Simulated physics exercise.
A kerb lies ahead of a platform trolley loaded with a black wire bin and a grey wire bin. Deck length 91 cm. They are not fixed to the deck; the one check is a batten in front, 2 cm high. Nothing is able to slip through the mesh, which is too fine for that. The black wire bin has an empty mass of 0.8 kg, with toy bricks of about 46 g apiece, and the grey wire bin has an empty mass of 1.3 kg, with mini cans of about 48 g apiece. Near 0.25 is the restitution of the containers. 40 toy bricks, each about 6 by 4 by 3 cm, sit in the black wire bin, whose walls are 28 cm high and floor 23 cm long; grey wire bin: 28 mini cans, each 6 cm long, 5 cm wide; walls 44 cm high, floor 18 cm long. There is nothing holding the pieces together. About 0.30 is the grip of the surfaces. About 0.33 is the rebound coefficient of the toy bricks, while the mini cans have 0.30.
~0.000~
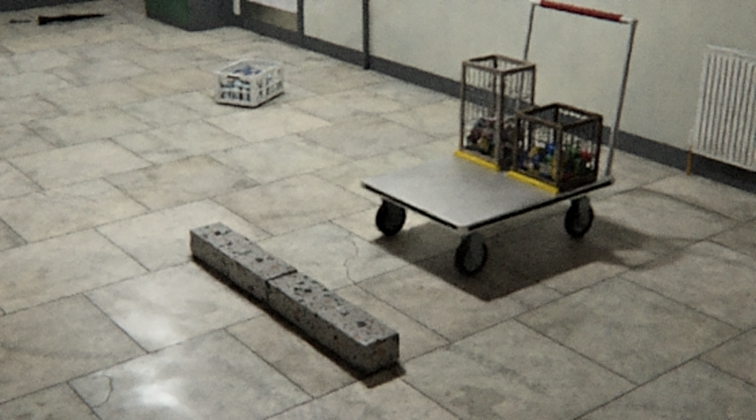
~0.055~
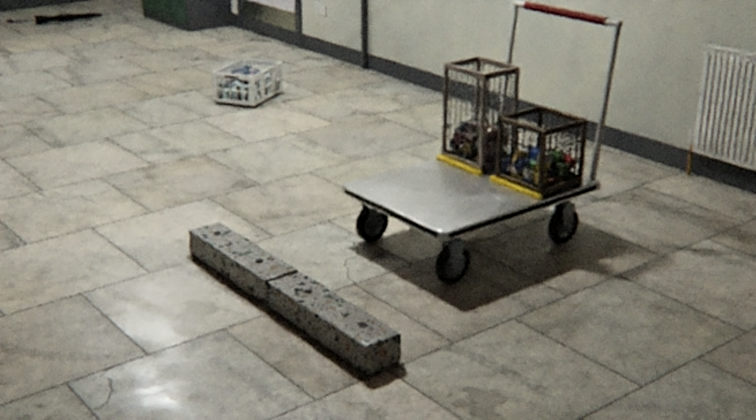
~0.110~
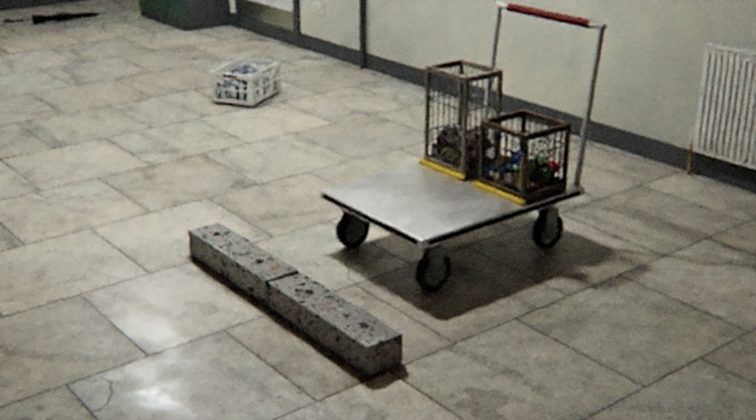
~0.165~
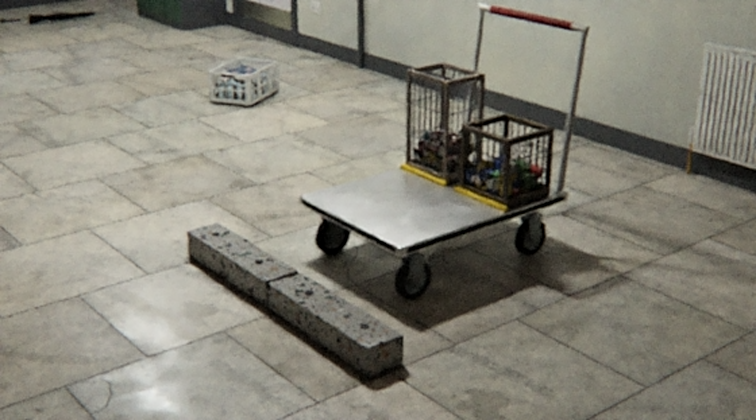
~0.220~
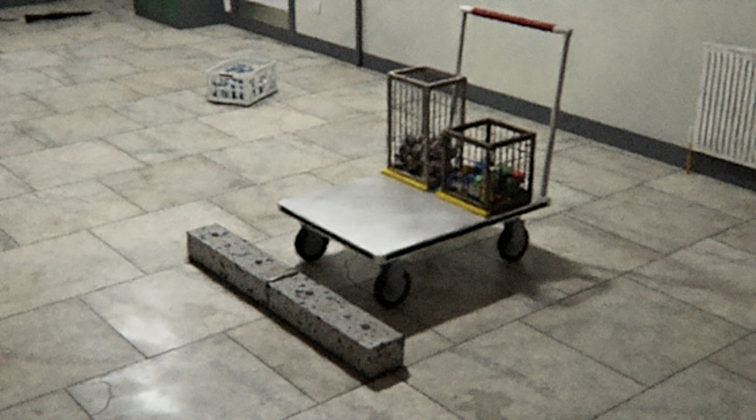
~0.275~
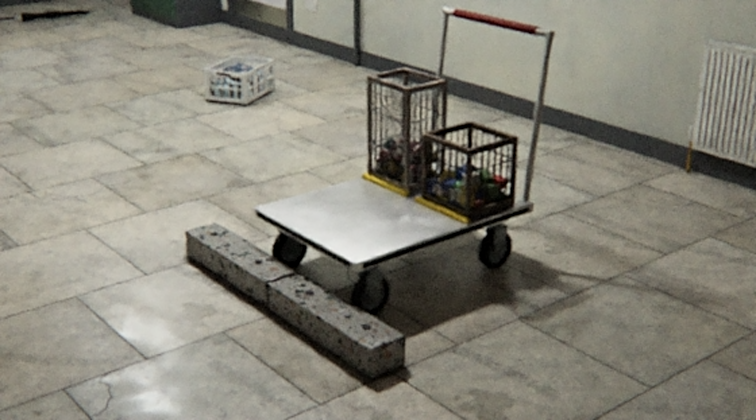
In a tiled room with pale walls, a flat trolley carrying two wire bins of small colourful items rolled steadily left toward a low speckled stone kerb, its load staying in place.
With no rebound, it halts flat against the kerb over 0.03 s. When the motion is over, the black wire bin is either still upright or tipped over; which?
Result: Standing.
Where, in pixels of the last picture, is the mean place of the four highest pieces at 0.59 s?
Their centre sits close to pixel (376, 147).
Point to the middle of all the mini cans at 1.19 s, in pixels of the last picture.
The middle is around (357, 184).
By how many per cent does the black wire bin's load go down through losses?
It works out to roughly 0 percent.
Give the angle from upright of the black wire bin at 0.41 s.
I'd put the lean near 10°.
After 0.29 s, it starts to lose speed.
After 0.41 s, the black wire bin leans 11° with 0 of 40 out and the grey wire bin leans 25° with 0 of 28 out.
After 0.59 s, the black wire bin is upright with 0 of 40 out and the grey wire bin leans 67° with 0 of 28 out.
After 0.89 s, the black wire bin is upright with 0 of 40 out and the grey wire bin is down with 0 of 28 out.
Outcome (at 1.19 s), the black wire bin is upright with 0 of 40 out and the grey wire bin is down with 1 of 28 out. Greatest lean of the black wire bin, 11°.
